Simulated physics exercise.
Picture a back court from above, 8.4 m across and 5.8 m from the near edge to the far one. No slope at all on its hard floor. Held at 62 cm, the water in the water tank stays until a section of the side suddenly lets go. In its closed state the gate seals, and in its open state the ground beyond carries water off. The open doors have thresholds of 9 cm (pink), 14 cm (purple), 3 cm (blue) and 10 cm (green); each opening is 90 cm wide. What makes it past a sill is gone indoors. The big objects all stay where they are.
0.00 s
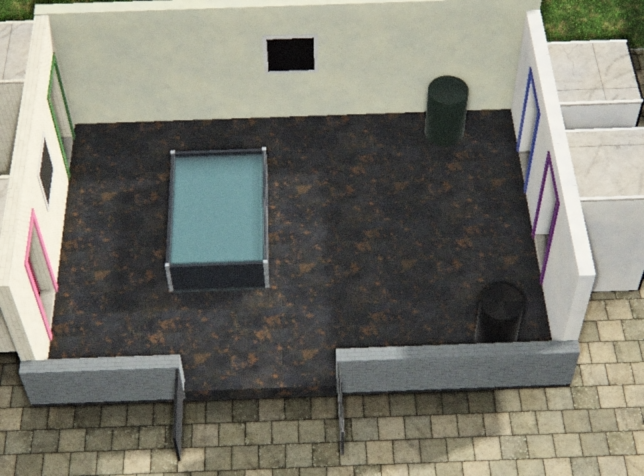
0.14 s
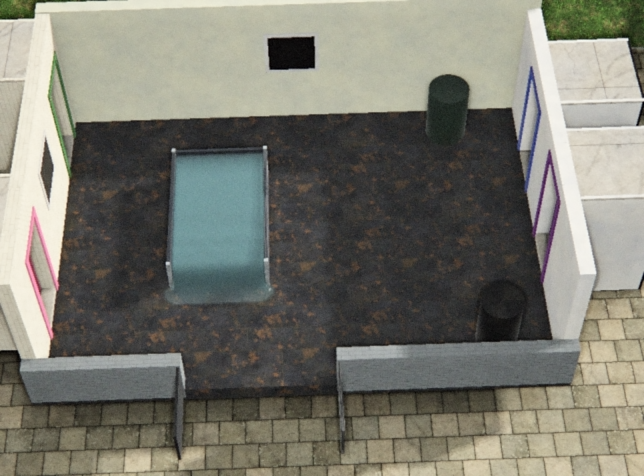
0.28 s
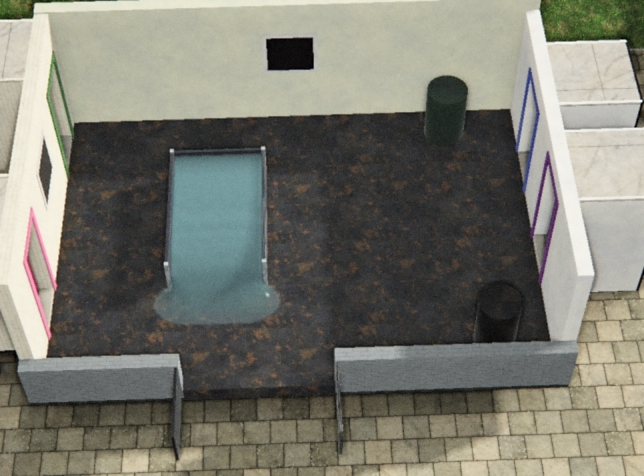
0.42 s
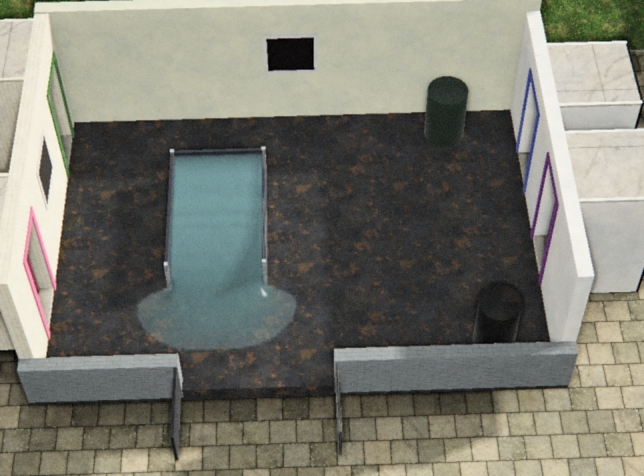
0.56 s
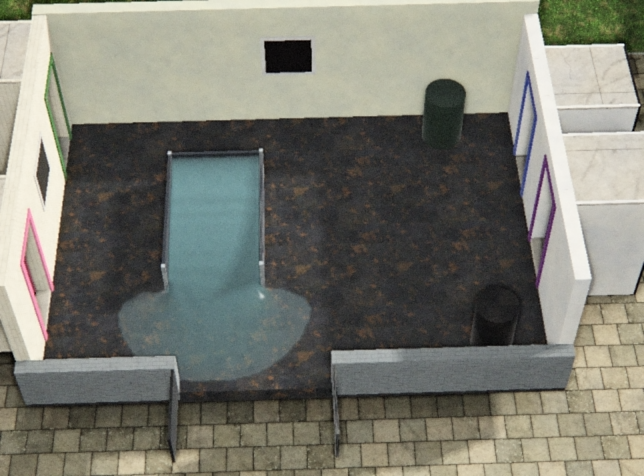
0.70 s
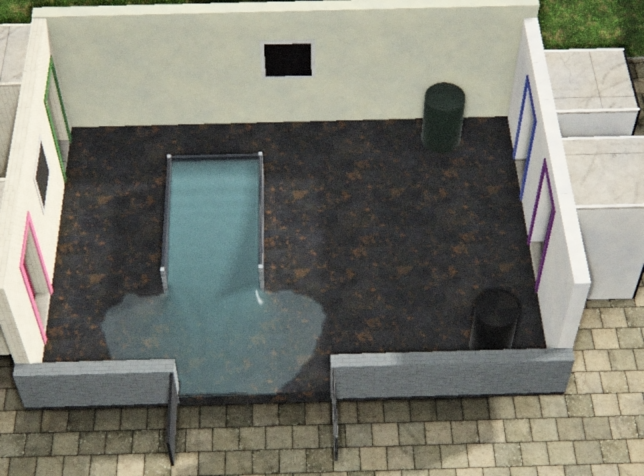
Water pours from the front end of a rectangular tank in a walled court and spreads over the dark floor in a widening, rounded sheet, reaching the low grey front wall and the opening between its two open doors.
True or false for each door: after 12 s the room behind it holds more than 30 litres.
Pink door: False; purple door: False; blue door: False; green door: False.
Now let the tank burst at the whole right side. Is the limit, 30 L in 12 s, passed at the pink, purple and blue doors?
So pink stays lower, purple tops it, blue tops it.
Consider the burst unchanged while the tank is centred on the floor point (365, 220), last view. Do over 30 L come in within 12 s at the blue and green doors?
Lab note: Blue door limit exceeded; green door limit not exceeded.
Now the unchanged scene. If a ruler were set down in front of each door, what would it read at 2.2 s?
In centimetres - pink: 5, purple: 0, blue: 0, green: 0.
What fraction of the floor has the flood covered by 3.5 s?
I'd guess around 30 %.
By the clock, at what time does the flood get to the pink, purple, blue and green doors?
Pink 2.0 s, purple 6.0 s, blue not in the 12 s, green 4.0 s.
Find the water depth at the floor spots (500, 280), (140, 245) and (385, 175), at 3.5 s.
Taking the spots in order: 0 cm, 0 cm, 0 cm.
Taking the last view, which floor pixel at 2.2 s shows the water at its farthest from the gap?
(422, 376).
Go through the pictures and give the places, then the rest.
The first frame shows the water tank at (218, 208) is whole and still, 62 cm deep.
In the second frame, the front is at (167, 291), 0.9 m from the gap at (219, 277); 0.4 m2 of floor is under water; 62 cm left at the back of the water tank.
In the third frame, the front is at (161, 309), 1.1 m from the gap at (217, 280); 1.2 m2 of floor is under water; 62 cm left at the back of the water tank.
In the fourth frame, water pours out at (217, 280) and has run 1.4 m, to (149, 327); typically 9 cm deep outside, 62 cm at the water tank's back.
In the fifth frame, the front is at a hidden place, 1.8 m from the gap at (215, 283); 4.0 m2 of floor is under water; 62 cm left at the back of the water tank.
In the sixth frame, the front is at a hidden place, 2.3 m from the gap at (214, 286); 5.4 m2 of floor is under water; 60 cm left at the back of the water tank.
After 1.4 s water covers 15 % of the floor and is deepest (30 cm) near (171, 383); pink door not reached, purple door not reached, blue door not reached, green door not reached.
After 2.2 s water covers 20 % of the floor and is deepest (32 cm) near (40, 387); pink door 5 cm at the sill, 0 L in, purple door not reached, blue door not reached, green door not reached.
After 3.5 s water covers 30 % of the floor and is deepest (24 cm) near (40, 387); pink door 12 cm at the sill, 3 L in, purple door not reached, blue door not reached, green door not reached.
After 7.0 s water covers 45 % of the floor and is deepest (10 cm) near (109, 129); pink door 6 cm at the sill, 9 L in, purple door 2 cm at the sill, 0 L in, blue door not reached, green door 4 cm at the sill, 0 L in.
After 12.0 s water covers 55 % of the floor and is deepest (6 cm) near (160, 214); pink door 3 cm at the sill, 9 L in, purple door 1 cm at the sill, 0 L in, blue door not reached, green door 4 cm at the sill, 0 L in.
